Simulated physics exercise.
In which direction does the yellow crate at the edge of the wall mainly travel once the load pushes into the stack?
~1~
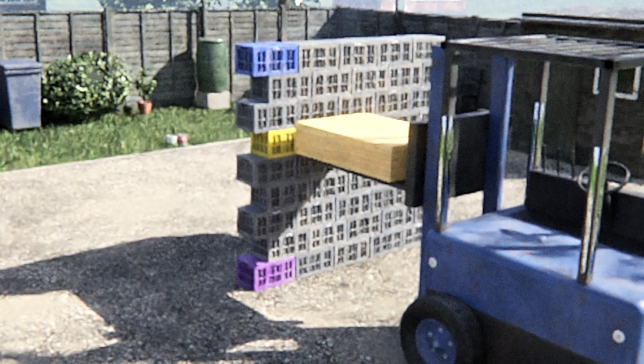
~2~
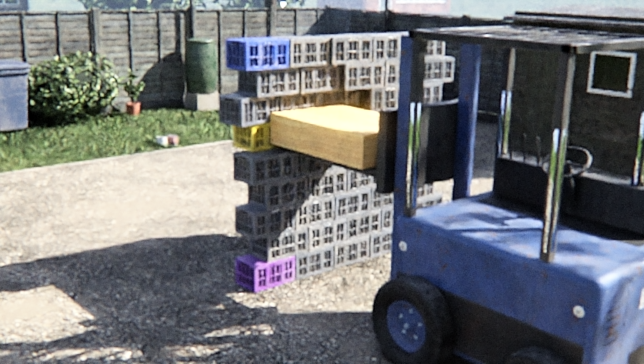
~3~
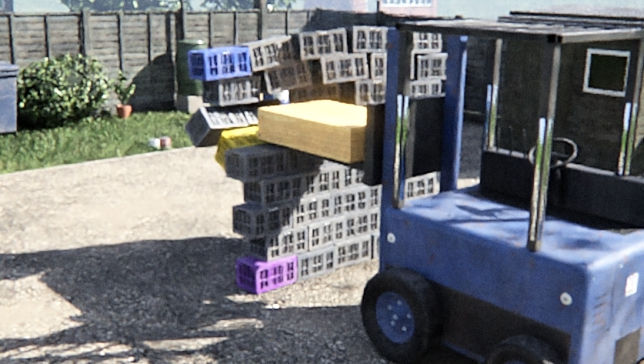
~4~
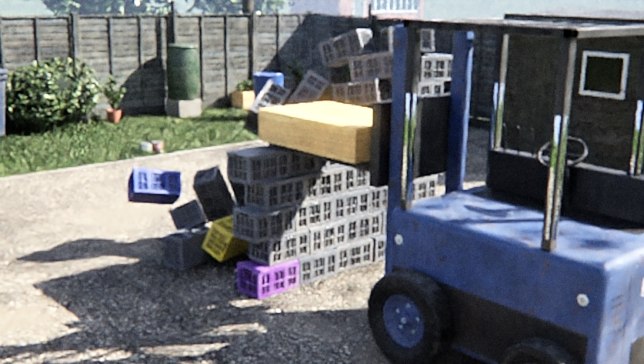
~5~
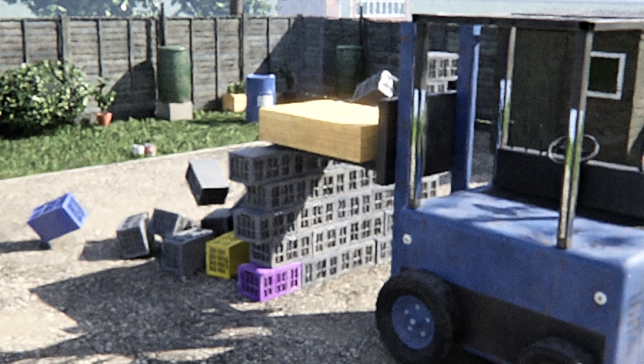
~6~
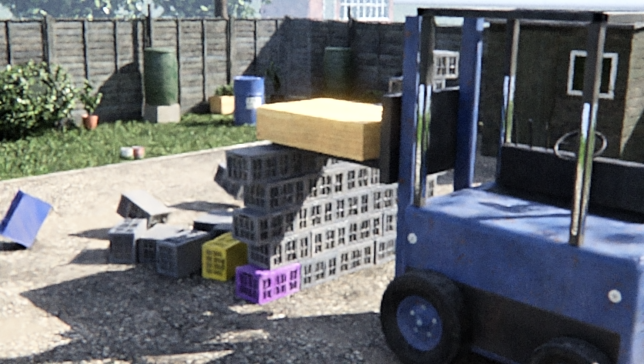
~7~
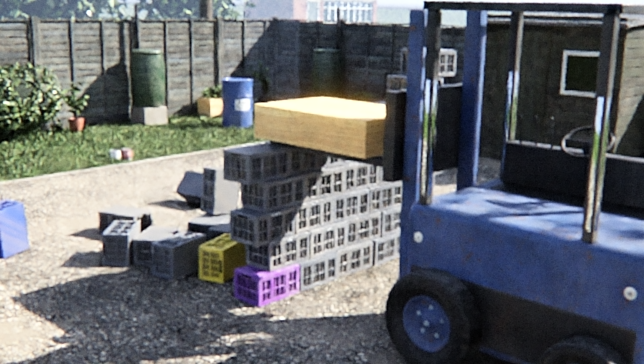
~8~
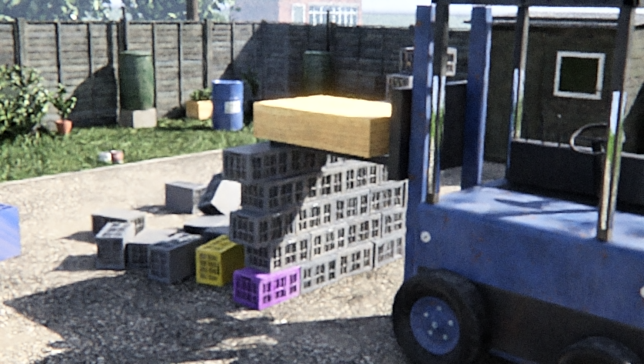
The yellow crate moves down, dropping from its row and coming to rest on the ground near the purple crate.
